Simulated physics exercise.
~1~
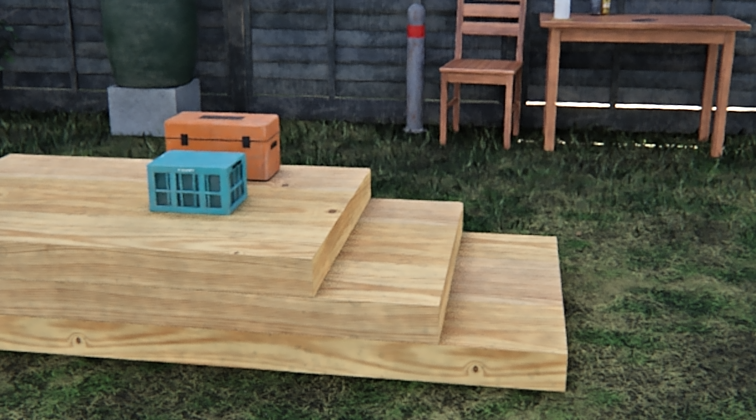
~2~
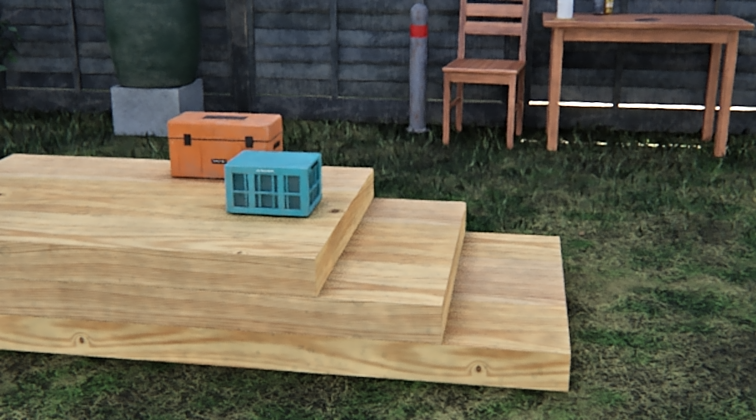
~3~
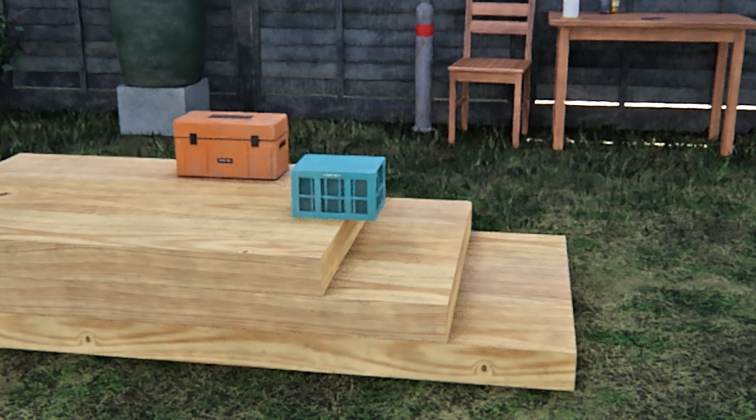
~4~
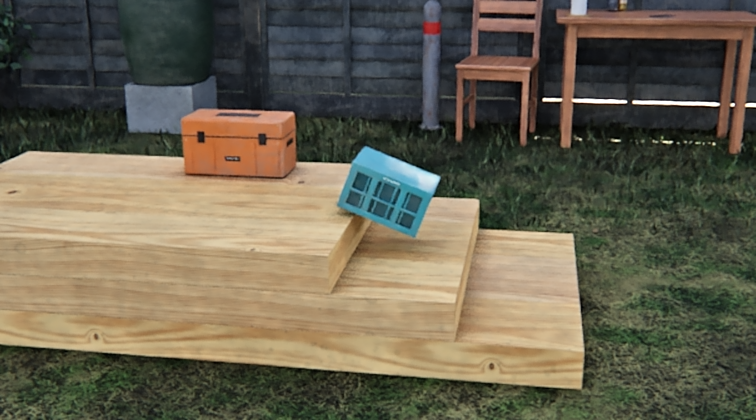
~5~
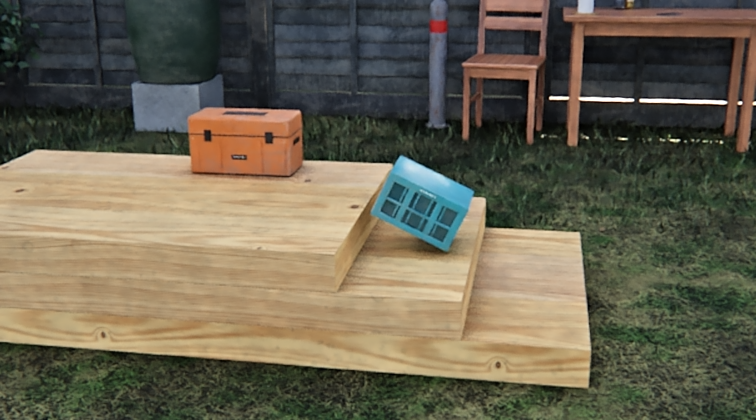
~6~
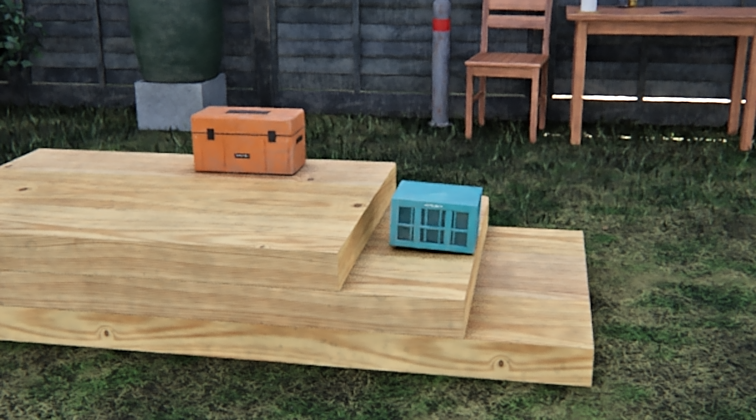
The video shows a turquoise crate sliding right past an orange toolbox on the top level of wooden garden steps. The crate tips over the edge, drops, and settles upright on the step below, while the toolbox stays in place.
